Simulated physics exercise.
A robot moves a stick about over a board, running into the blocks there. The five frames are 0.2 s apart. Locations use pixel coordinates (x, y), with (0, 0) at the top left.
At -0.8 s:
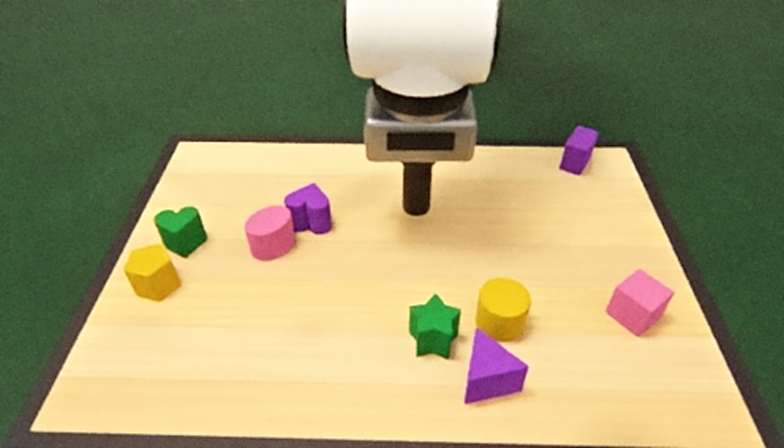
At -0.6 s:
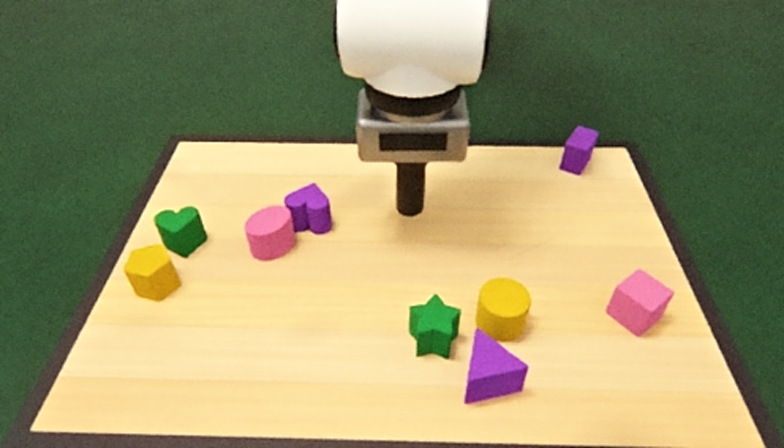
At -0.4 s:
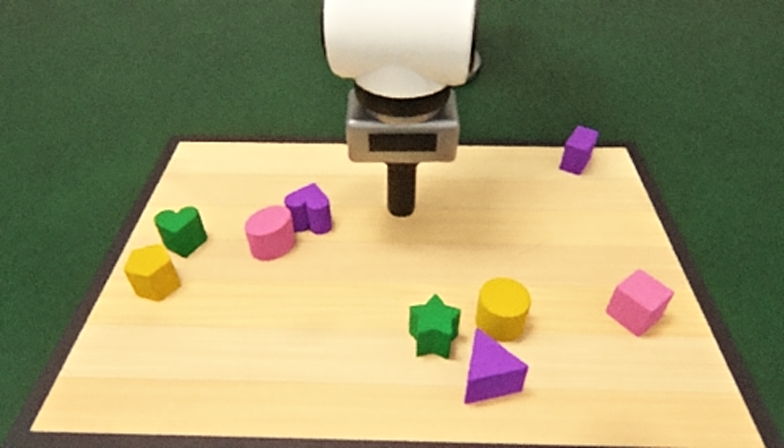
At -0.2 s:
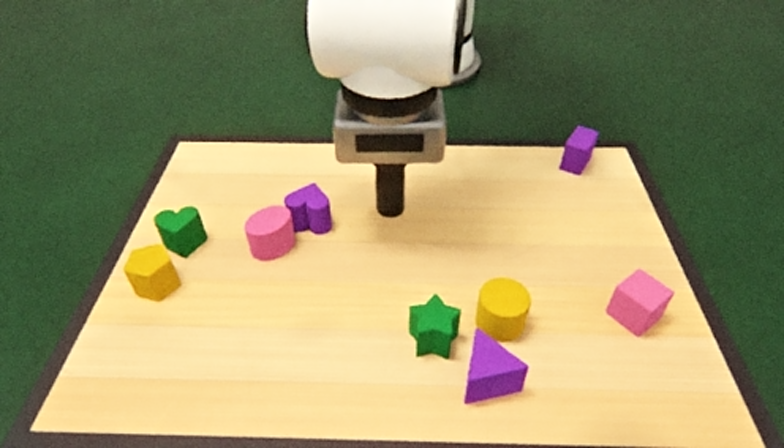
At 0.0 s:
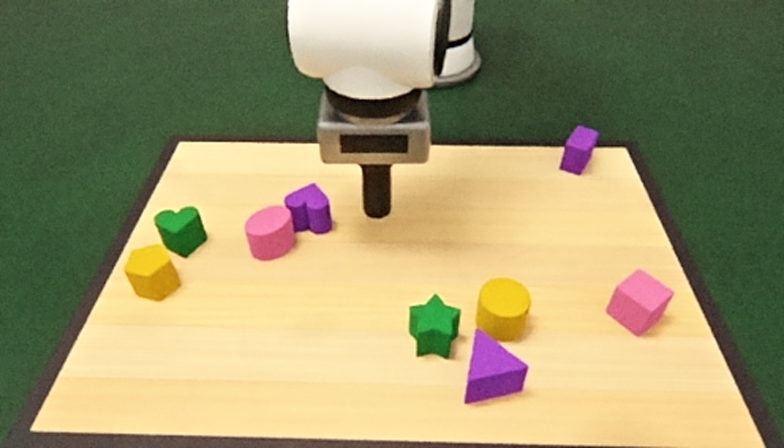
On a pale wooden board with dark edges over a green surface, seen from above at an angle, a white and grey robot arm holds a short black stick. Green, yellow, pink and purple blocks sit at the left, lower centre and right, with a small purple one at the far right corner. The arm slides the stick slightly left, touching nothing, while blocks and camera stay still.
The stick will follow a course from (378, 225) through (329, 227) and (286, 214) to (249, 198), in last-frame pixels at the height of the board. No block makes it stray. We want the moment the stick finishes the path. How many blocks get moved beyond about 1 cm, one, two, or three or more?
Total: One.
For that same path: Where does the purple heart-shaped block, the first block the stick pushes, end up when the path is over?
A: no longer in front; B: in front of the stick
I choose B.
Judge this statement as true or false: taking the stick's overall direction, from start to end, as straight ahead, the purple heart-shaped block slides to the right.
My answer: True.
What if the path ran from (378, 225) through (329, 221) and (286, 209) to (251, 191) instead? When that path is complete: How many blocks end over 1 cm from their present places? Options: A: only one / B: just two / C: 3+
Correct choice: A.
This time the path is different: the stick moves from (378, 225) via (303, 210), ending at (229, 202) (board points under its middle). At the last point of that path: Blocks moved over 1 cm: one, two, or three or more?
I expect one block to move.
The first path, step by step. One third of the way, stick (326, 213); purple heart-shaped block (291, 194).
Two thirds of the way, stick (283, 200); purple heart-shaped block (250, 180), turned 15° clockwise.
At the end, stick (246, 184); pink oval in place; purple heart-shaped block (212, 165).
